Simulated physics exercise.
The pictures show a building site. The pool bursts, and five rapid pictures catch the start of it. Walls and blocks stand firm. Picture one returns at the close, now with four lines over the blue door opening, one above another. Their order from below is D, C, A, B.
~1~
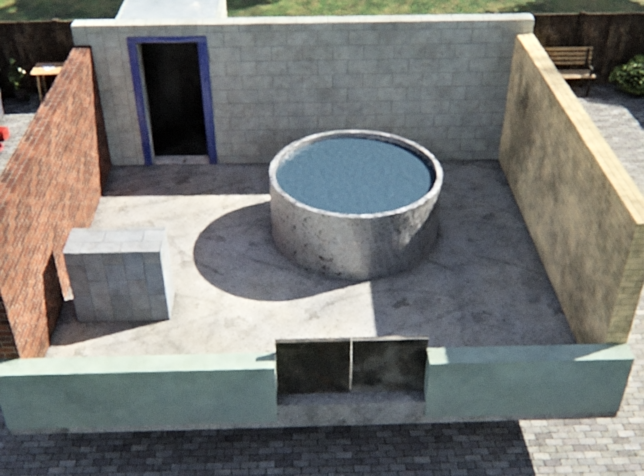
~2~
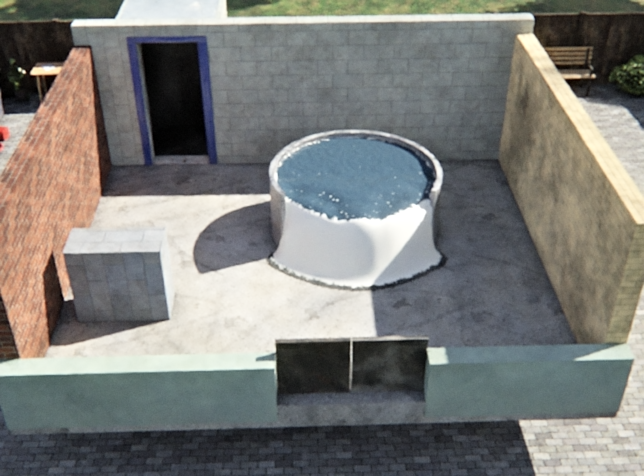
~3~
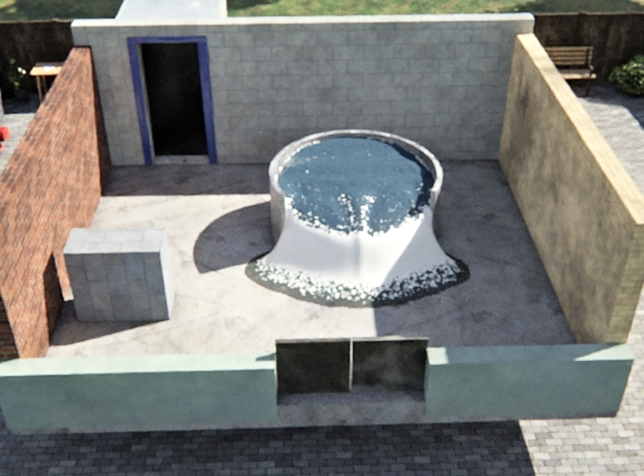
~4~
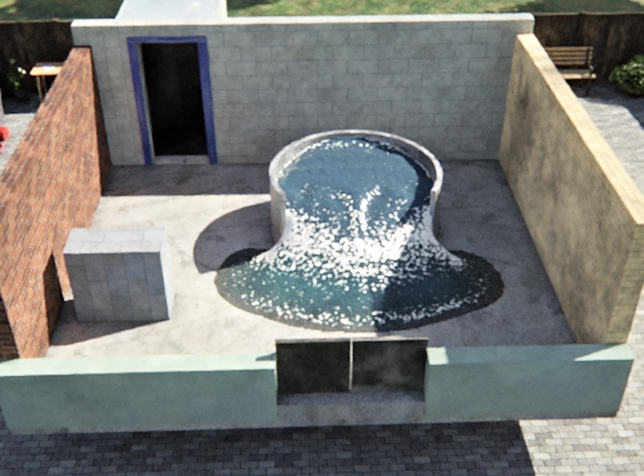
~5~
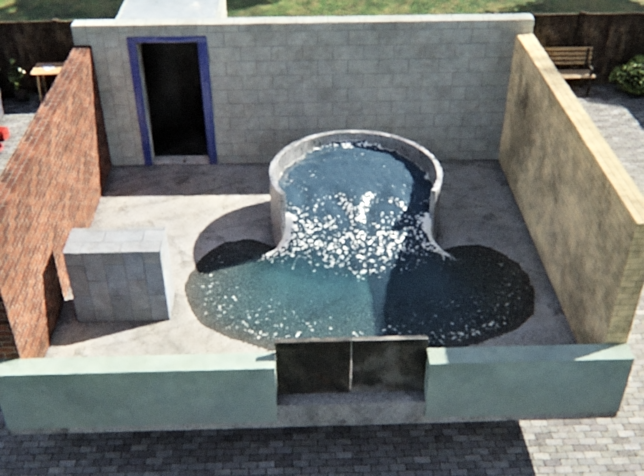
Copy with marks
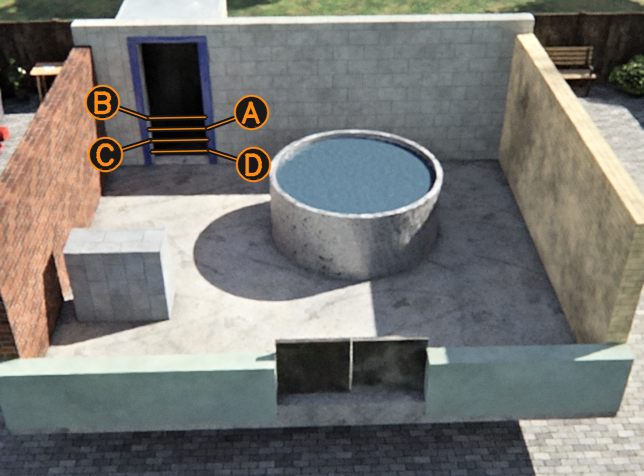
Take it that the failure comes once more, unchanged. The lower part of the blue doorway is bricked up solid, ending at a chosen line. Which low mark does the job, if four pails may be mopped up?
Go for D.
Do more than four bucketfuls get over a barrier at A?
No, not at all.
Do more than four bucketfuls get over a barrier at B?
No, not at all.
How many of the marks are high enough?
All of the four.
On the marked copy, A at (177, 129); B at (176, 117); C at (179, 140); D at (180, 151); from the bottom up D, C, A, B.
For mark A, nothing gets over.
For mark B, nothing gets over.
For mark C, nothing gets over.
For mark D, nothing gets over.
